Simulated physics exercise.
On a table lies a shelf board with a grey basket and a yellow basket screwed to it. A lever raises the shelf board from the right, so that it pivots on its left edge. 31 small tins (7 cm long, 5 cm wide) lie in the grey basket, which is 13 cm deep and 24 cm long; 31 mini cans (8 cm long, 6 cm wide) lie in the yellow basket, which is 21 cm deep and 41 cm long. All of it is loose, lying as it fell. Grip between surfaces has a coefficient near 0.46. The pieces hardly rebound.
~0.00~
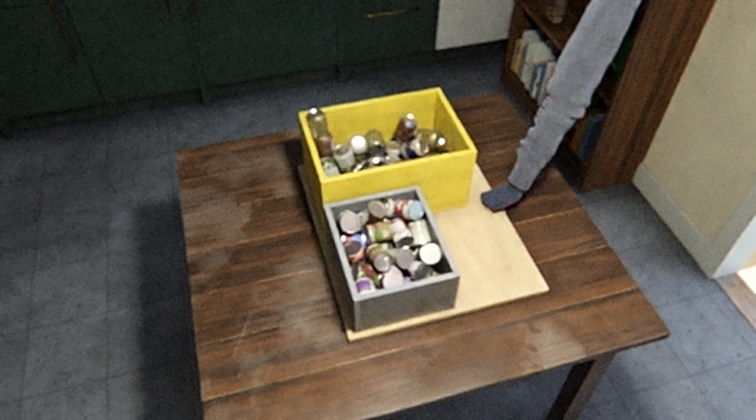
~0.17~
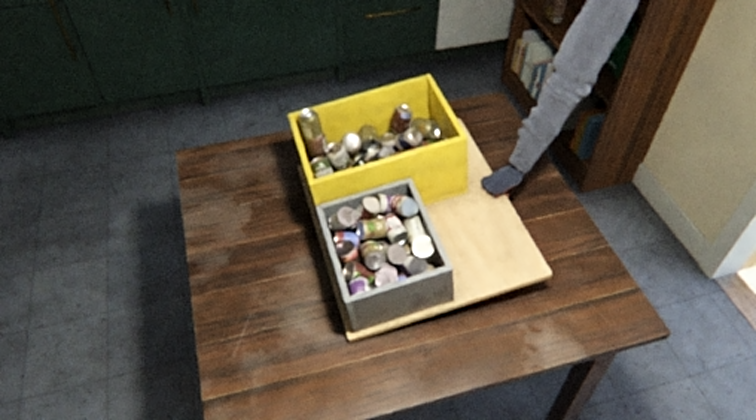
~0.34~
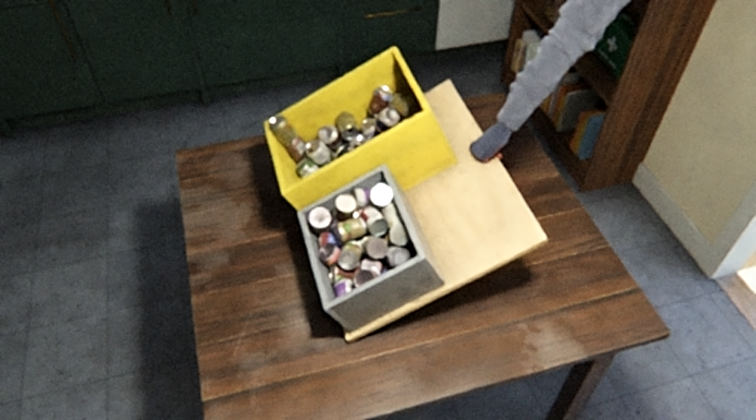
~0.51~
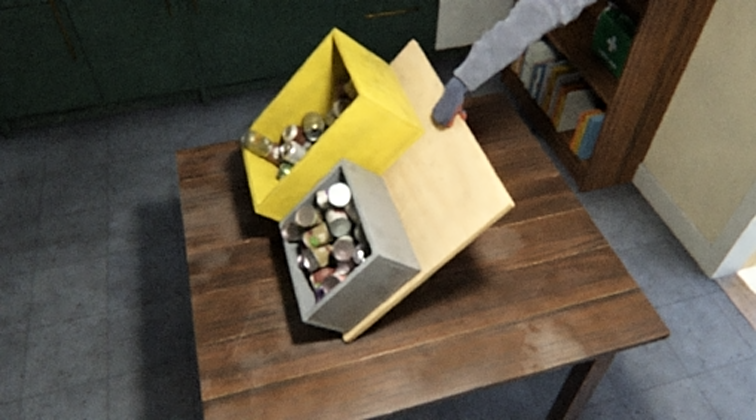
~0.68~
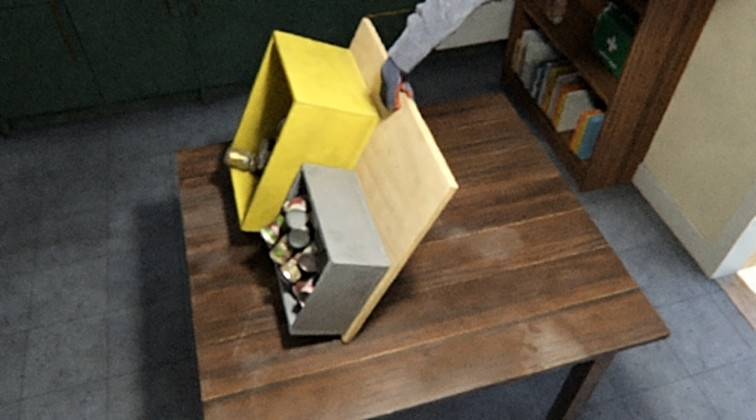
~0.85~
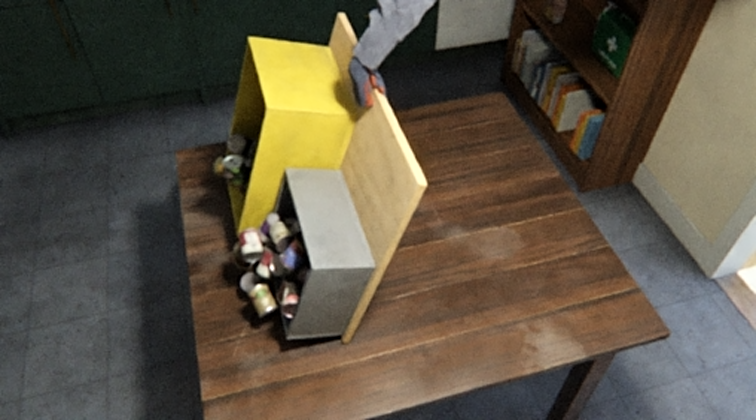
A gloved hand tilts a board holding yellow and grey baskets leftward, and tins tumble out.
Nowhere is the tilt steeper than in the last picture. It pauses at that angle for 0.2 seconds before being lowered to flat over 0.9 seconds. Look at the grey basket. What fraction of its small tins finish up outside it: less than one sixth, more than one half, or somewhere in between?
Somewhere in between.
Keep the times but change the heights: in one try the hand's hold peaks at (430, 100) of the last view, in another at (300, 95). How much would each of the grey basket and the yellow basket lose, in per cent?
First try, then second: The grey basket sheds 10 then 70 per cent, and the yellow basket sheds 0 then 50 per cent.
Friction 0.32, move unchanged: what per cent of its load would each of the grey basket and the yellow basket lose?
That would cost the grey basket 40 and the yellow basket 10 per cent of the load.
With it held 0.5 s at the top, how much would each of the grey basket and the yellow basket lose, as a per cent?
Grey basket: 50%, yellow basket: 20%.
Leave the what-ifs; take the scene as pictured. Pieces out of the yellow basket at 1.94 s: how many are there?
About, yellow basket: 8.
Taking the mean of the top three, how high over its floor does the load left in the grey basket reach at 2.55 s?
11 cm or thereabouts.
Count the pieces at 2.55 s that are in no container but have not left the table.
The count is about 8.
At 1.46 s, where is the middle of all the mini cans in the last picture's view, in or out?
Somewhere around pixel (307, 176).
After 1.12 s, tilt 71°; grey basket 20 in, 11 out and yellow basket 26 in, 5 out.
After 1.46 s, tilt 41°; grey basket 20 in, 11 out and yellow basket 24 in, 7 out.
After 1.94 s, tilt 0°; grey basket 20 in, 11 out and yellow basket 24 in, 7 out.
Final count (at 2.55 s), grey basket 20 in, 11 out and yellow basket 24 in, 7 out. Asked share, 11 of 31, 35 per cent.
